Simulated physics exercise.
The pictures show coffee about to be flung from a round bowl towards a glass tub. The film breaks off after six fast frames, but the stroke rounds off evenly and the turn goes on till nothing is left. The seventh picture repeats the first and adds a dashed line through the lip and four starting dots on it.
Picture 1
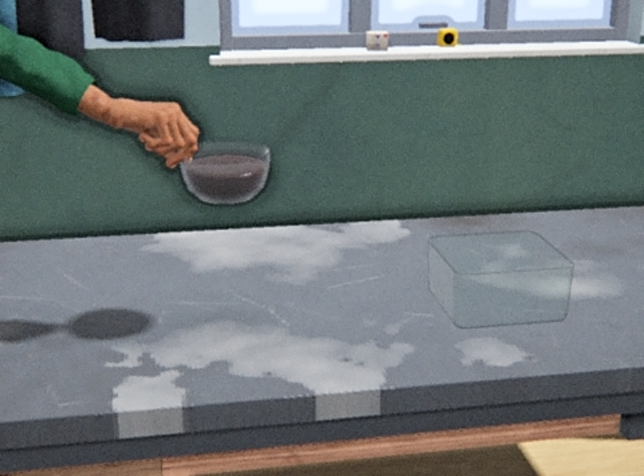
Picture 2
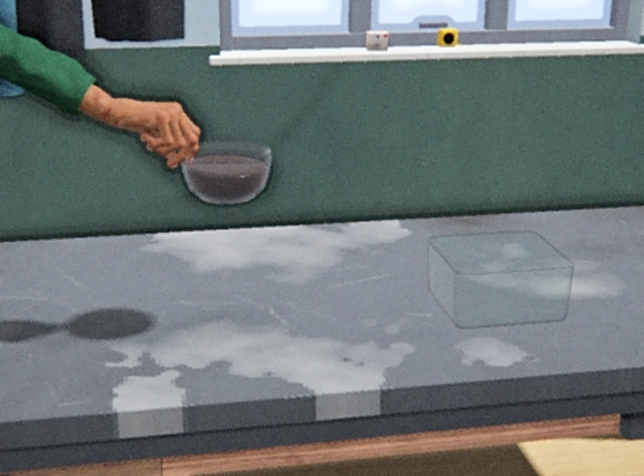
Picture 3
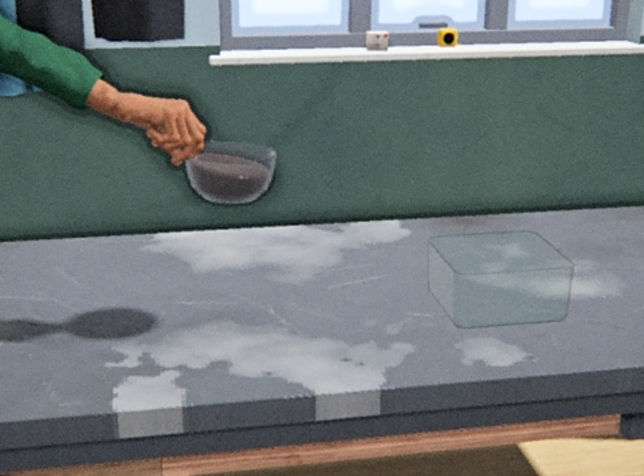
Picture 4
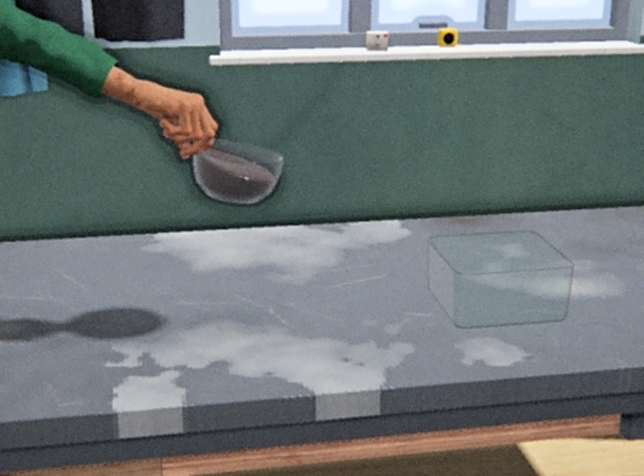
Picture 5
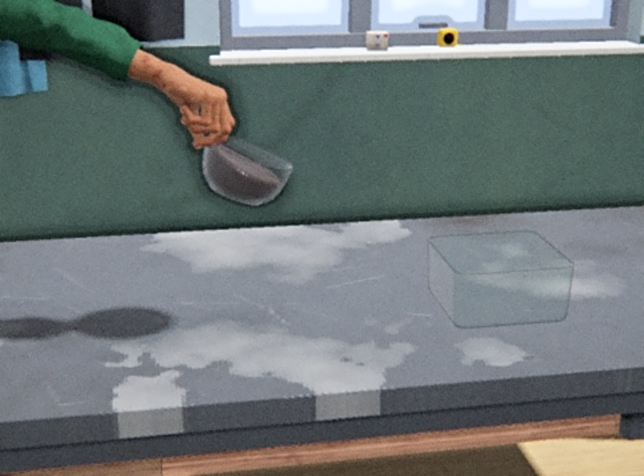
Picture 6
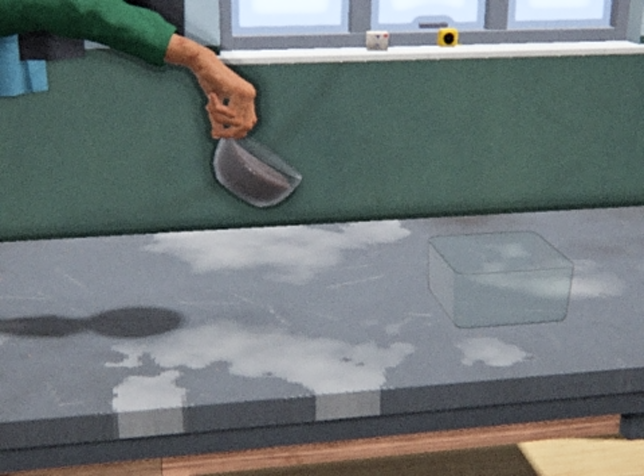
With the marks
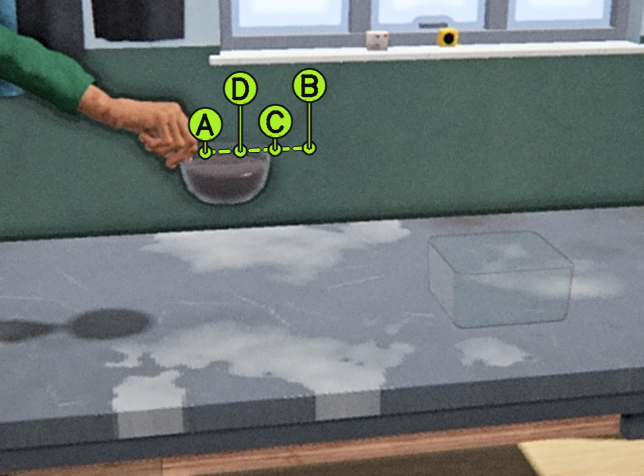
A hand in a green sleeve tilting a clear round bowl of dark liquid rightward above a table with a glass tub.
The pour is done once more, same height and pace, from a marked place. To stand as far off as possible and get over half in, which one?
That is dot B.
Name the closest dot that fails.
The answer is C.
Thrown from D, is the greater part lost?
Yes, it does.
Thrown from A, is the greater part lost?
Yes, that goes wrong.
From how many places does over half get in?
One of the four.
In lime, A at (205, 152); B at (309, 147); C at (275, 149); D at (240, 150).
For dot A, about 0 % lands in the tub, 100 % falls short.
For dot B, about 65 % lands in the tub, 22 % falls short and 13 % goes beside or beyond.
For dot C, about 8 % lands in the tub, 88 % falls short and 5 % goes beside or beyond.
For dot D, about 0 % lands in the tub, 94 % falls short and 6 % goes beside or beyond.
